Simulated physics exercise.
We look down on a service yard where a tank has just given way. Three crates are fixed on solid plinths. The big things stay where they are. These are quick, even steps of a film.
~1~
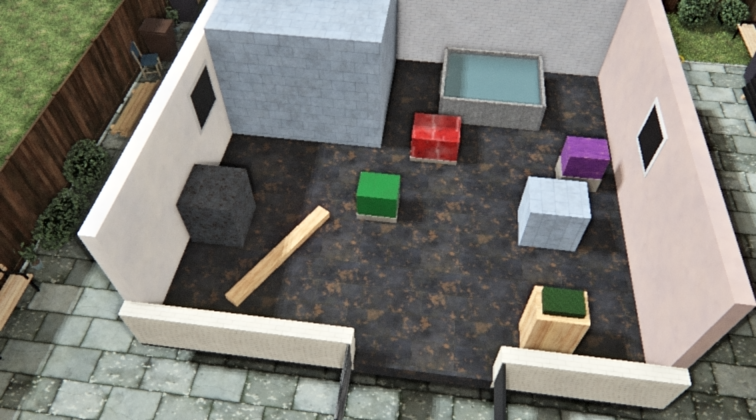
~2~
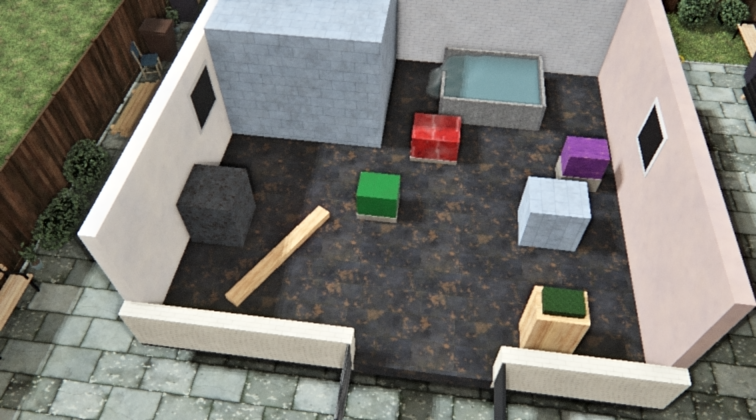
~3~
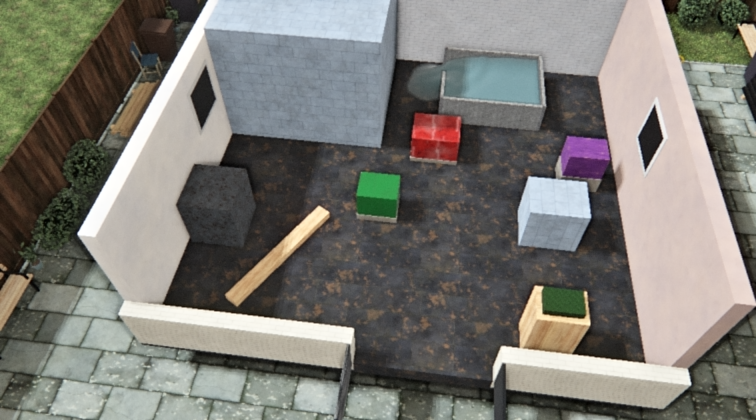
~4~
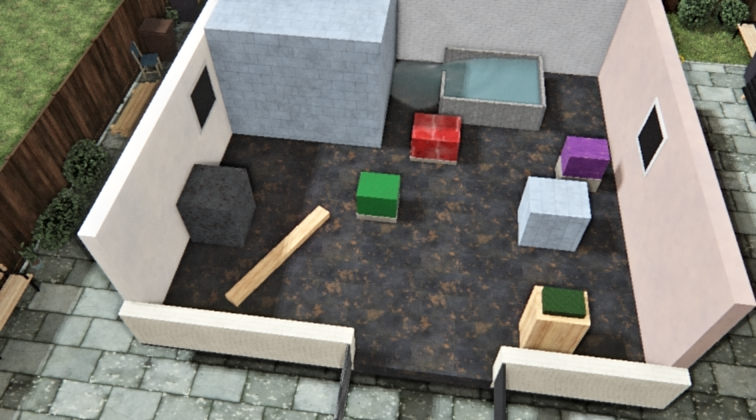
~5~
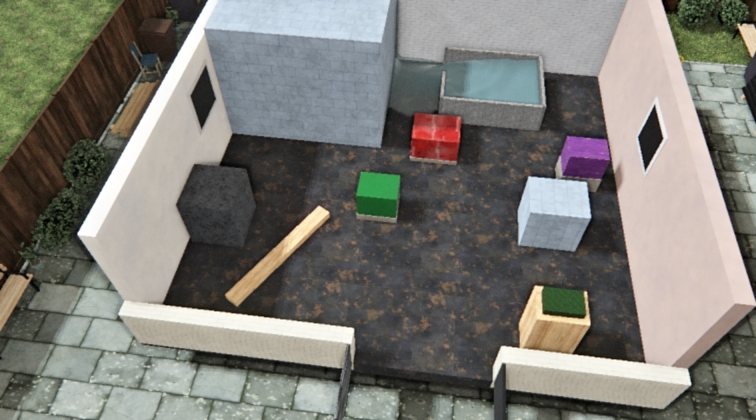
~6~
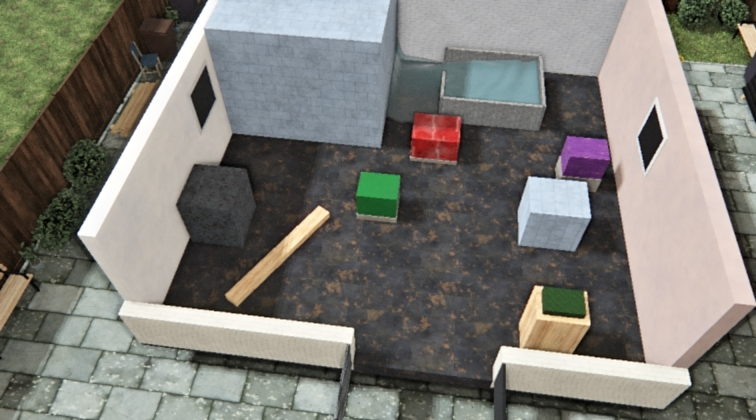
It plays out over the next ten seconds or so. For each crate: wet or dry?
In the end: The green crate is soaked; the red crate is soaked; the purple crate keeps dry.
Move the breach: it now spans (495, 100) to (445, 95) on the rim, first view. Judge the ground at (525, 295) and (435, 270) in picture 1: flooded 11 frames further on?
In that order: Awash, covered.
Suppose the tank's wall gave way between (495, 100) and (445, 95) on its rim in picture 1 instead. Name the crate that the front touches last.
The green-painted one.
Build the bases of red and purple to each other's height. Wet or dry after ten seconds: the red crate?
One by one: Red is safe.
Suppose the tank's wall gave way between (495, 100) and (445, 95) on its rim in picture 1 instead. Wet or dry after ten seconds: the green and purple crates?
Green crate is spared, purple crate is spared.
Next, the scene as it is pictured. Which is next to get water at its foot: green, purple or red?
It is the one in red.
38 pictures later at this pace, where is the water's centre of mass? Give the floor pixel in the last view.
Near (464, 137).
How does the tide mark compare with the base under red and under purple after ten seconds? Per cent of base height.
Near 220 and 40 in a hundred.
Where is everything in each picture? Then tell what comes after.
In the first picture, the water tank at (492, 78) is whole and still.
In the second picture, the front is at (438, 70), out from the gap at (445, 75).
In the third picture, the front is at (411, 86), out from the gap at (445, 77).
In the fourth picture, the front is at (395, 68), out from the gap at (445, 77).
In the fifth picture, water pours out at (445, 77) and has run to (389, 103).
In the sixth picture, the front is at (387, 114), out from the gap at (445, 77).
A moment on, water covers 5 % of the floor; the green crate not reached, the red crate water round its plinth, the purple crate not reached.
Next, water covers 10 % of the floor; the green crate water round its plinth, the red crate water round its plinth, the purple crate not reached.
Then, water covers 35 % of the floor; the green crate water round its plinth, the red crate water round its plinth, the purple crate water round its plinth.
Later, water covers 60 % of the floor; the green crate water round its plinth, the red crate water round its plinth, the purple crate water round its plinth.
In the end, water covers 75 % of the floor; the green crate was topped, the red crate was topped, the purple crate stayed above the water.
